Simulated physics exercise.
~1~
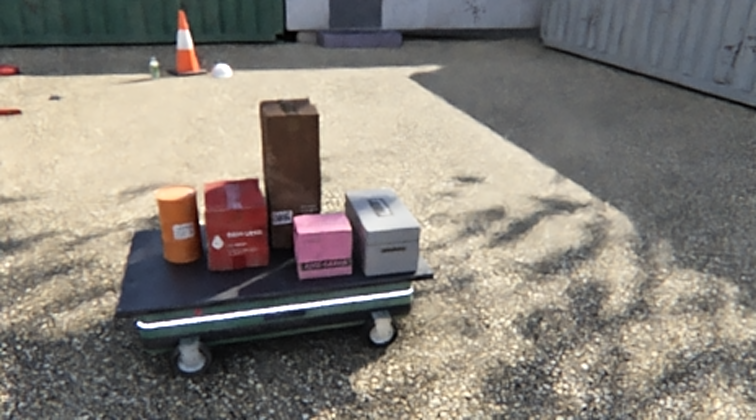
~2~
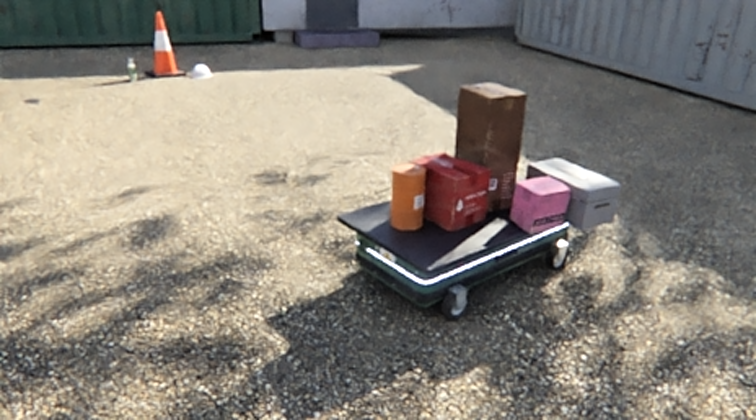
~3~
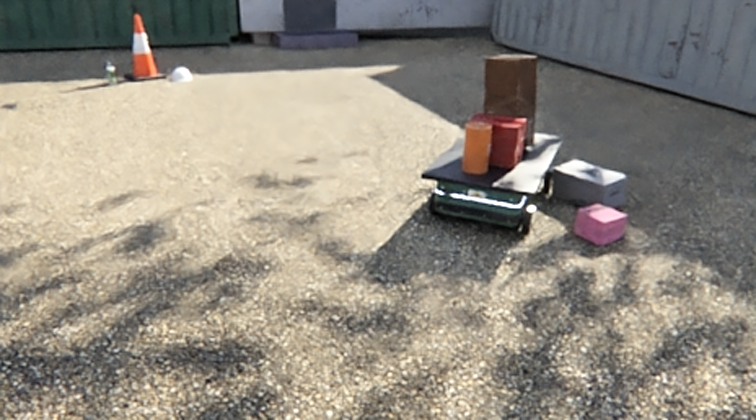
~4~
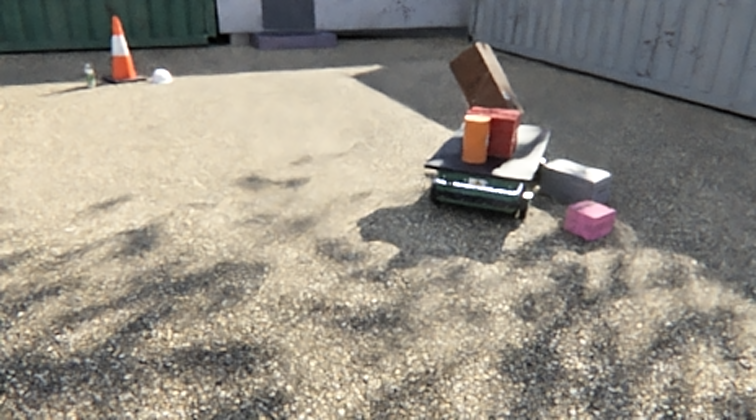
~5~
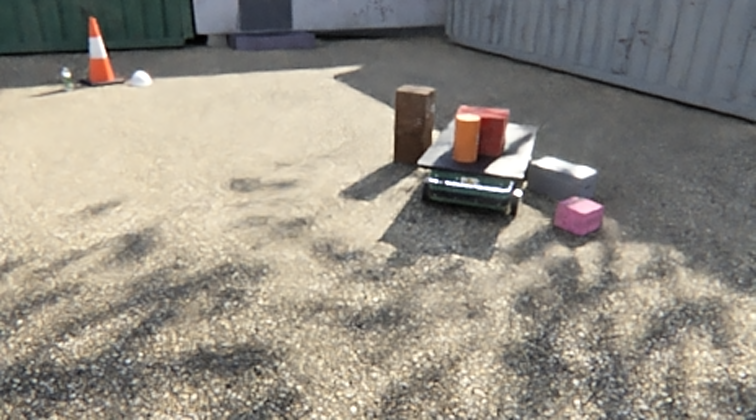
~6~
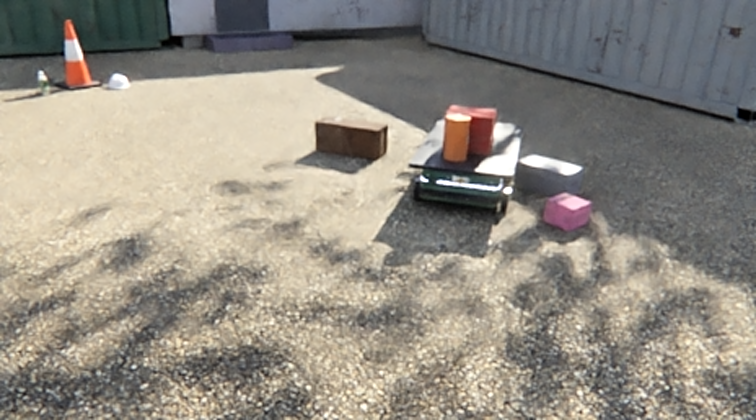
A turning cart sheds a grey box, a pink parcel, then a tall brown box.
